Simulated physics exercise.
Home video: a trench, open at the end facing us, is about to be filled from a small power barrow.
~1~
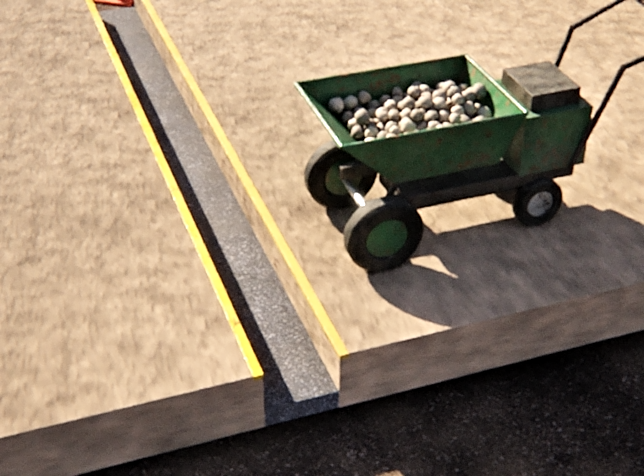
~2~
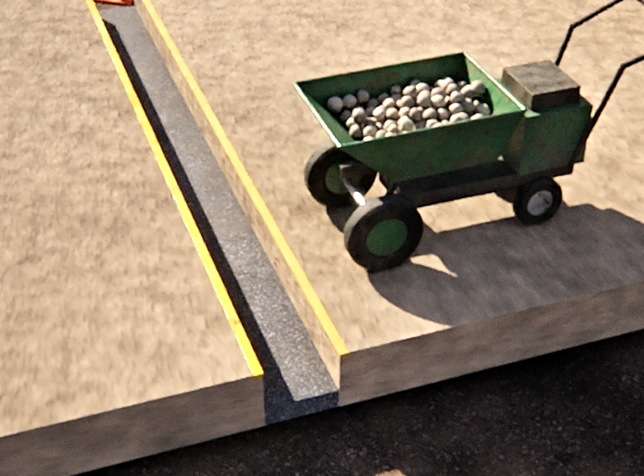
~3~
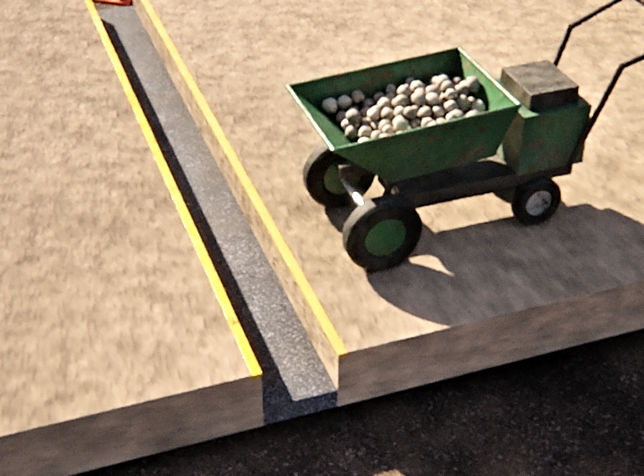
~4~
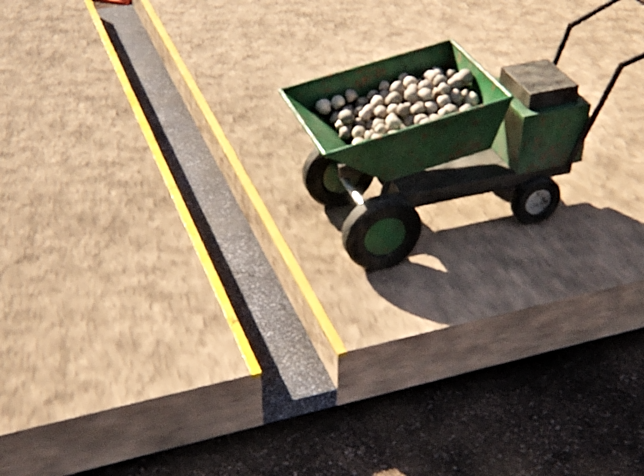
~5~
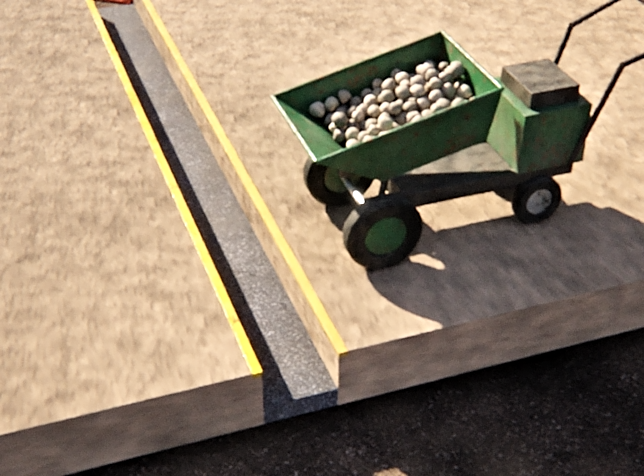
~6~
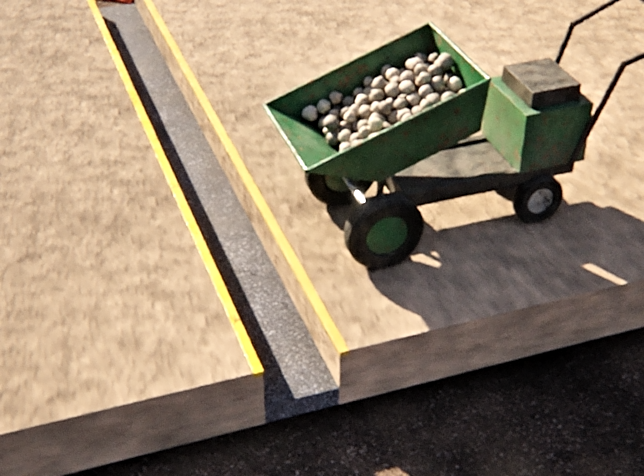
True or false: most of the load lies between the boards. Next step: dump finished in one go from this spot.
True.
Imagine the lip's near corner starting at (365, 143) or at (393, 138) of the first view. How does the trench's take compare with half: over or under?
The greater portion first, the greater portion second.
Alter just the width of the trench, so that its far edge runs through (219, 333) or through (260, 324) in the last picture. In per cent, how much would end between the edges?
The first try lands around 90 %, the second around 30 %.
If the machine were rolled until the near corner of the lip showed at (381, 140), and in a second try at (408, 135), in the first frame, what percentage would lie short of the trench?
Result: Try 1 = 0 %, try 2 = 20 %.
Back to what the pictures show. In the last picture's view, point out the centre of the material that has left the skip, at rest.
Close to (224, 280), more or less.
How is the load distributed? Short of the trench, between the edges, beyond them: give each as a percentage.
Roughly: Short 0, between 65, beyond 35 per cent.
Soon after the last picture, skip tipped steeply; all in the skip.
A little later, skip tipped steeply; most in the skip; about a quarter in or heaped over the trench; a small part beyond it; a stray few falling.
Later still, skip tipped right over; a stray few in the skip; about two thirds in or heaped over the trench; about a third beyond it.
At rest, skip tipped right over; about two thirds in or heaped over the trench; about a third beyond it.
